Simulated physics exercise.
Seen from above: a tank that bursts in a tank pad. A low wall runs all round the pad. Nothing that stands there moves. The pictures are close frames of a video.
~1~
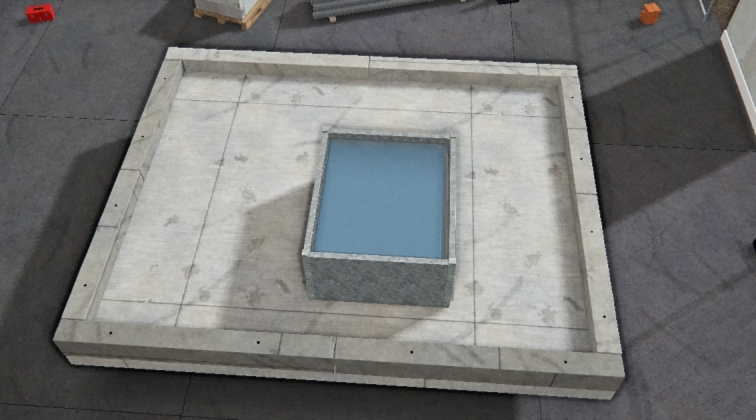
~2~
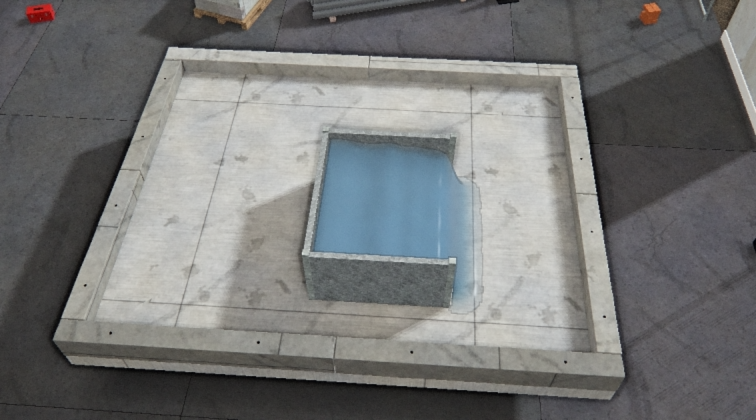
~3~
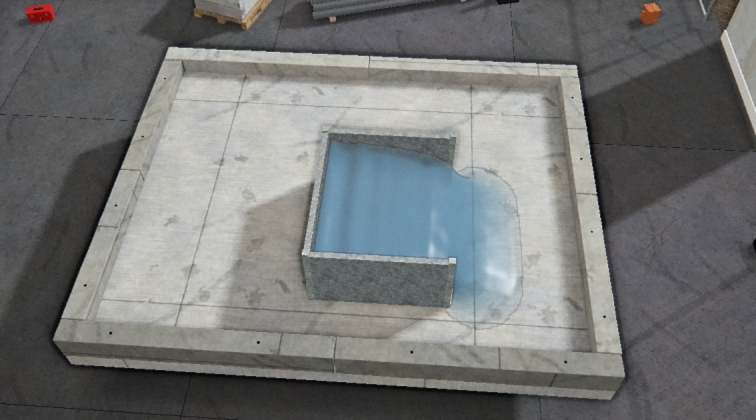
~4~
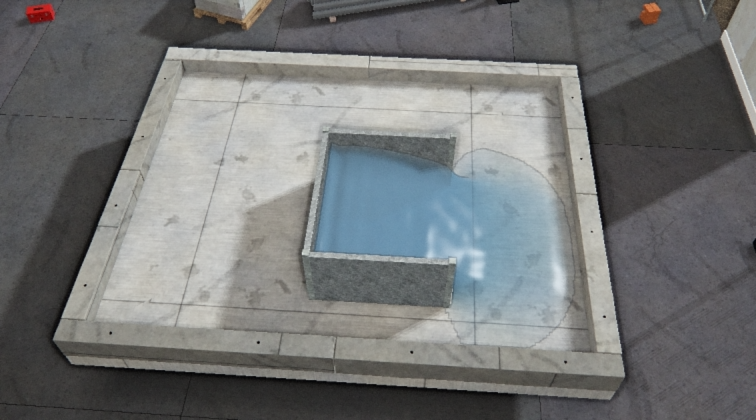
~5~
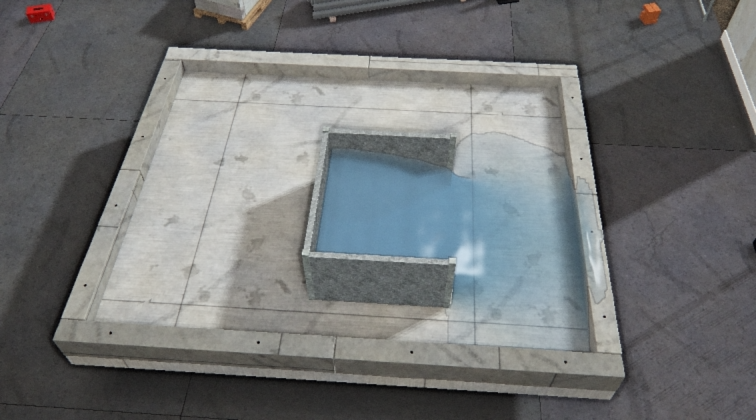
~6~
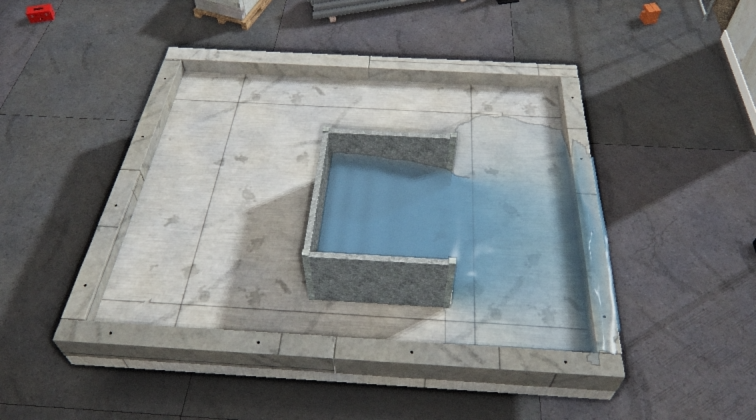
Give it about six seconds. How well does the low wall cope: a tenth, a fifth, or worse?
The share lost is above a fifth.
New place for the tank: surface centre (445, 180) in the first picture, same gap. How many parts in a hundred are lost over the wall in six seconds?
Near 36 in a hundred.
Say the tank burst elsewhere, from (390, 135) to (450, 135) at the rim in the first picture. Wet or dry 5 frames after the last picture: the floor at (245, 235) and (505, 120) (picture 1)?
In turn: Not flooded, under water.
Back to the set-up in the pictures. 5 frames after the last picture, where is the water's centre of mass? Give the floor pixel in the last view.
Roughly at (479, 237).
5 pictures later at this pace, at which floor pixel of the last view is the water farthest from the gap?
Close to (552, 94).
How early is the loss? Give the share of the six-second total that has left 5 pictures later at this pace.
I make it 45 per cent.
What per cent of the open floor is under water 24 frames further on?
Roughly 85 per cent.
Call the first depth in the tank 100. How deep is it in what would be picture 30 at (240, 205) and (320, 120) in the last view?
In that order: 0 and 4 per cent.
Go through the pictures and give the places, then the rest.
The first frame shows the water tank at (384, 196) is whole and still.
In the second frame, water pours out at (446, 225) and has run to a hidden place.
In the third frame, the front is at (480, 173), out from the gap at (446, 229).
In the fourth frame, water pours out at (446, 230) and has run to (542, 184).
In the fifth frame, the front is at (566, 166), out from the gap at (445, 231).
In the sixth frame, the front is at (562, 137), out from the gap at (445, 232).
A moment on, water covers 25 % of the floor; the low wall has let 3 % over.
Next, water covers 25 % of the floor; the low wall has let 11 % over.
Then, water covers 40 % of the floor; the low wall has let 23 % over.
Later, water covers 70 % of the floor; the low wall has let 25 % over.
In the end, water covers 80 % of the floor; the low wall has let 25 % over.
